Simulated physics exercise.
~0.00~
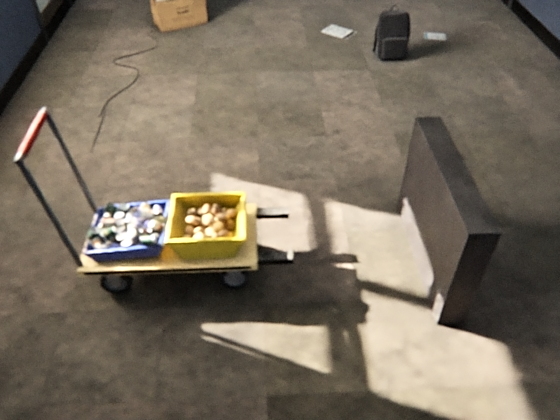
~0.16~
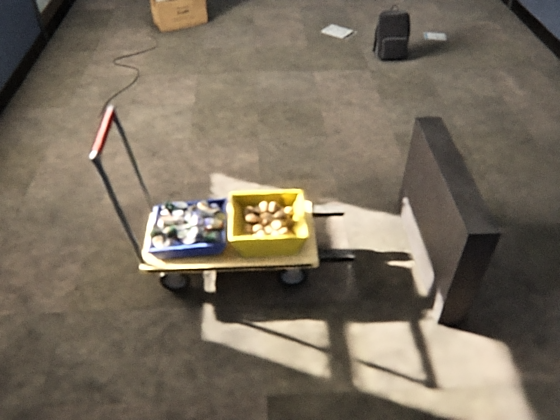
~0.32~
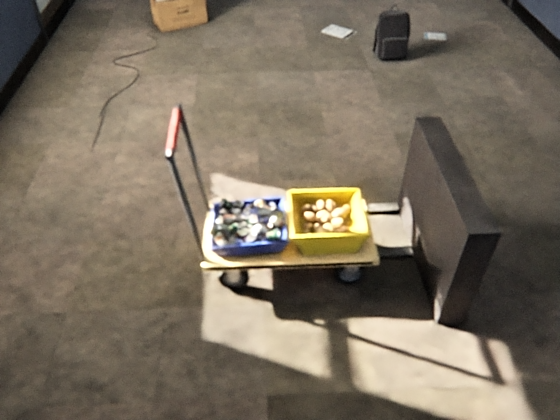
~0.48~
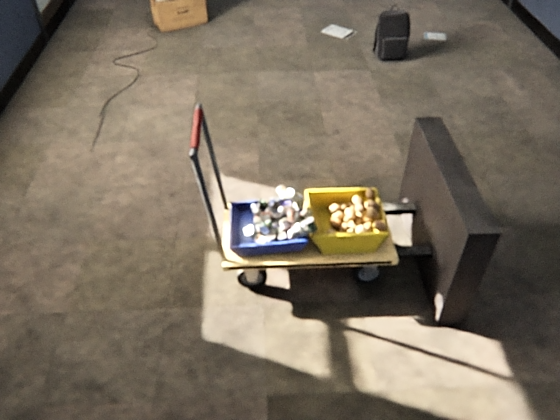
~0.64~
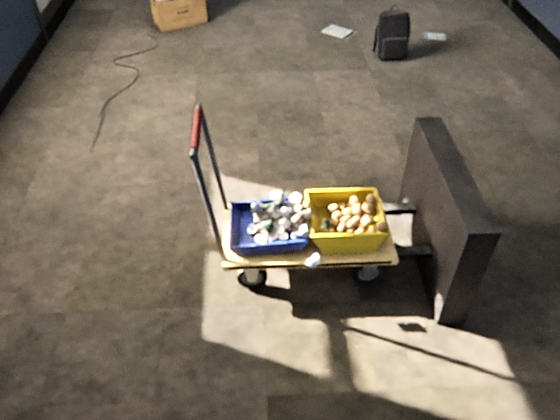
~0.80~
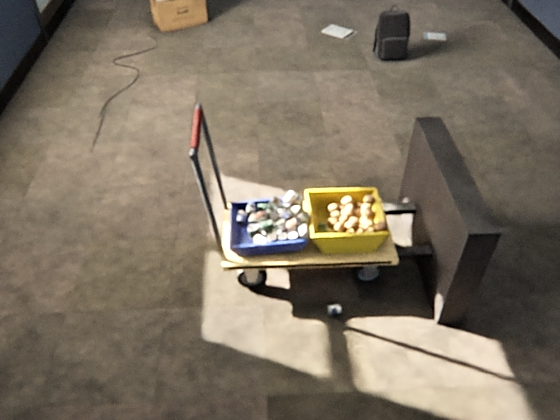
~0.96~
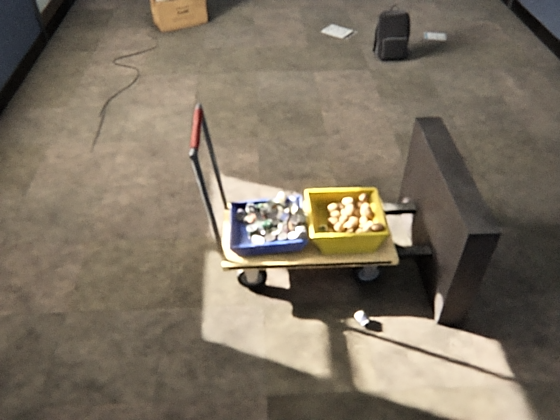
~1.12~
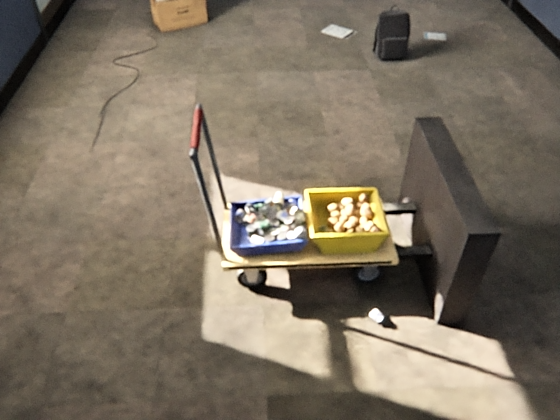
The footage shows a flatbed trolley carrying a blue tote of small tins and a yellow tote of potatoes rolling right until its buffers meet a dark wall and it stops. The tins surge rightward, and one drops to the floor and rolls right, while the potatoes stay in their tote.
